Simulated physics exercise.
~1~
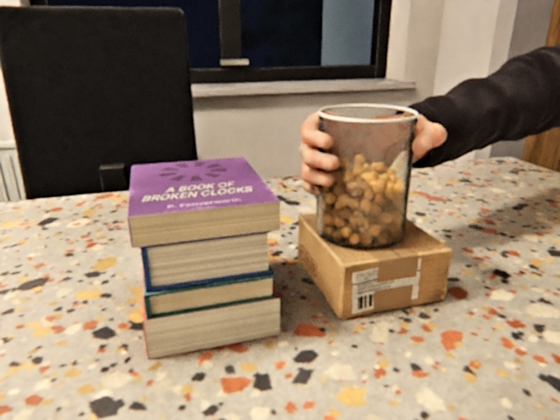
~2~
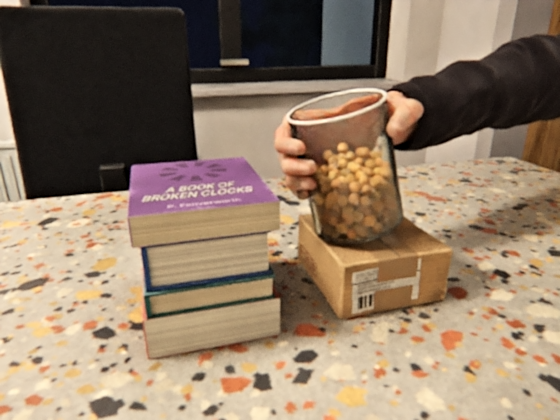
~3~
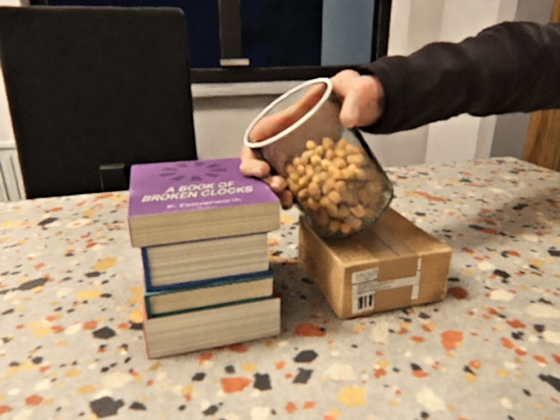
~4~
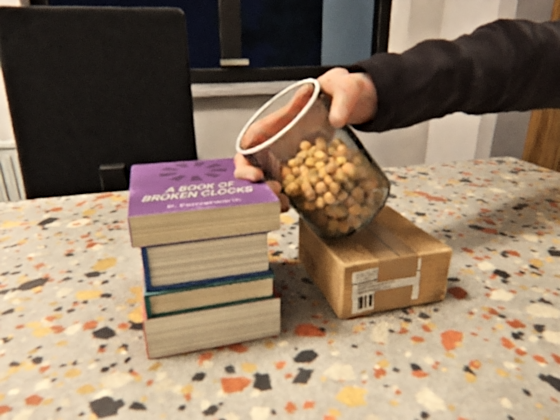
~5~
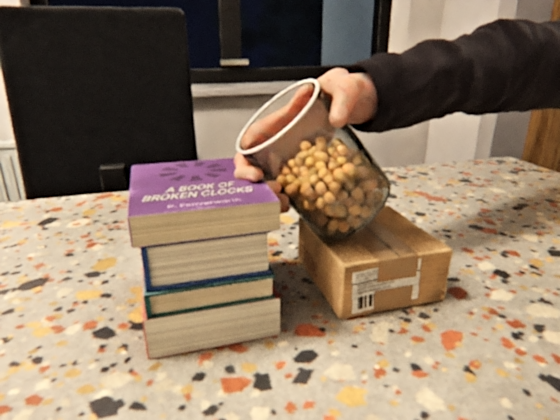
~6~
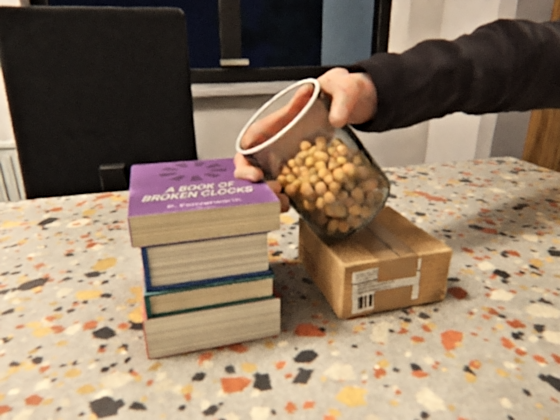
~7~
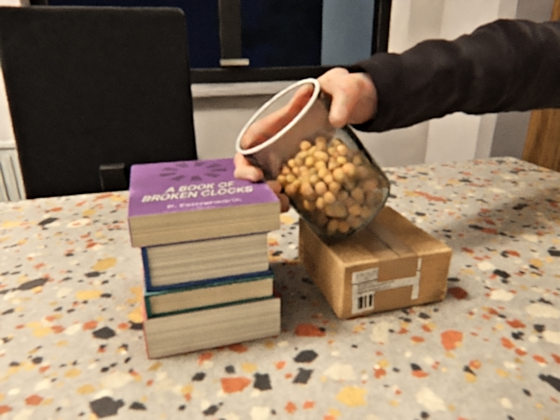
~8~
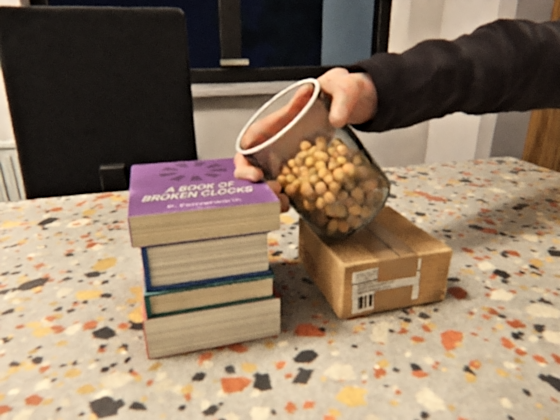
The clip opens on a speckled table where a hand in a dark sleeve holds a clear container, partly filled with small tan, round pieces, upright on a cardboard box. To the left stands a stack of books topped by a purple one titled A Book of Broken Clocks. The hand tips the container leftward, and the pieces shift inside as it leans. It tilts further until its upper side meets the edge of the top book. There it stays, slanted between the books and the box with the hand still on it, and nothing spills.
